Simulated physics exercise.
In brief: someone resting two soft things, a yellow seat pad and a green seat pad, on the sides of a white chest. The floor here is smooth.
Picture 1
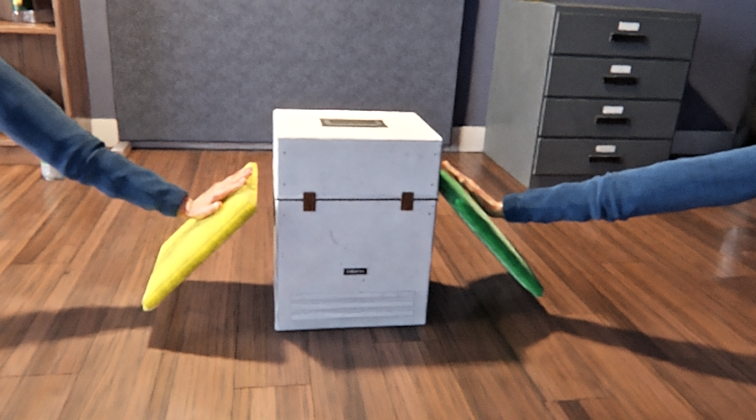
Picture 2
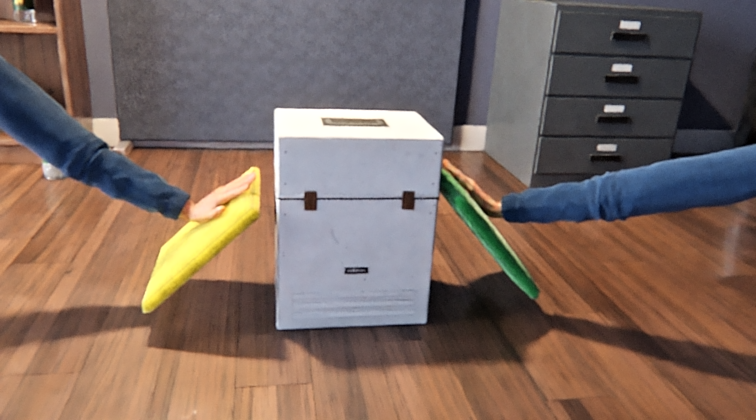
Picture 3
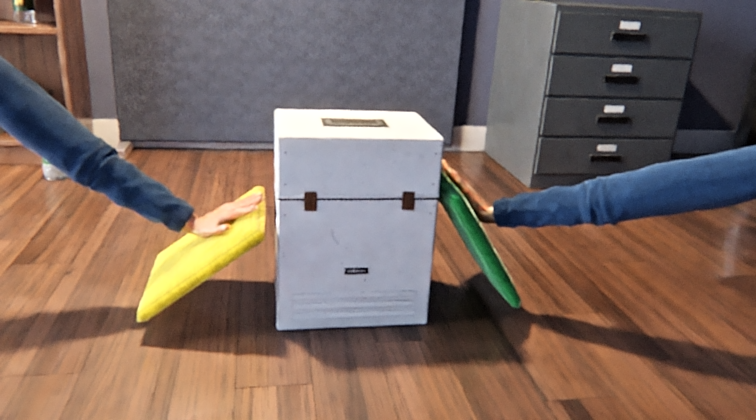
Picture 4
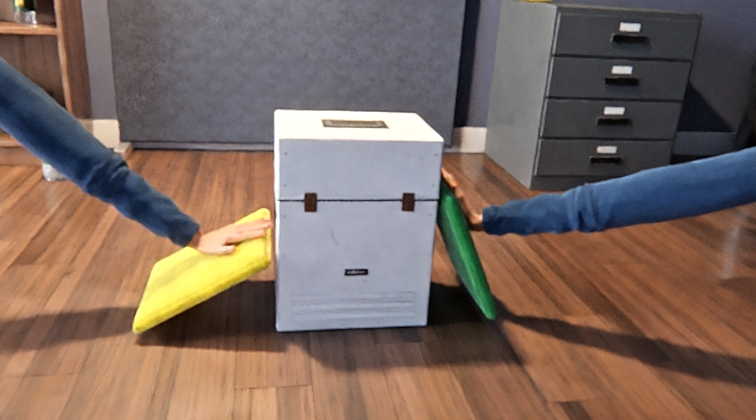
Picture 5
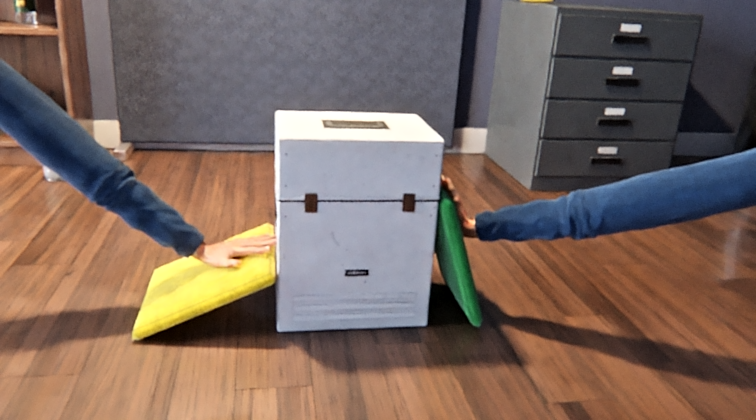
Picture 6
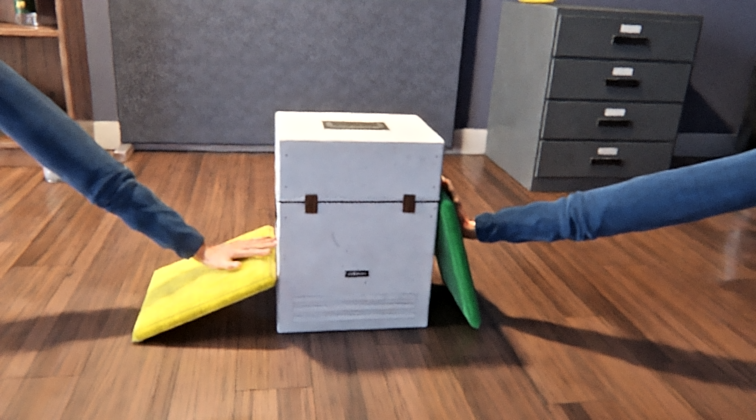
Two hands lowering a yellow pad on the left and pressing a green pad more upright against a white chest's right side.
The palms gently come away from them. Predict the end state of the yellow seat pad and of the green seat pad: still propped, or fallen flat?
I expect that the yellow seat pad has fallen flat, the green seat pad remains propped.
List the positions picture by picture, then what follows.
Yellow seat pad foot (148, 307), head (252, 208); green seat pad foot (539, 294), head (461, 204), in the first frame.
Yellow seat pad foot (147, 308); green seat pad foot (535, 295), in the second frame.
Yellow seat pad foot (142, 318); green seat pad foot (516, 304), in the third frame.
Yellow seat pad foot (137, 329); green seat pad foot (492, 316), in the fourth frame.
Yellow seat pad foot (137, 336); green seat pad foot (477, 323), in the fifth frame.
Yellow seat pad foot (137, 337), head (272, 282), at a low slant; green seat pad foot (476, 324), head (448, 205), almost upright, in the sixth frame.
Then, 0.28 s after the last picture, yellow seat pad flat on the floor near (204, 298); green seat pad leaning near (445, 243).
At rest, yellow seat pad flat on the floor near (204, 299); green seat pad leaning near (445, 243). The yellow seat pad slumps to the floor and the green seat pad remains propped up.
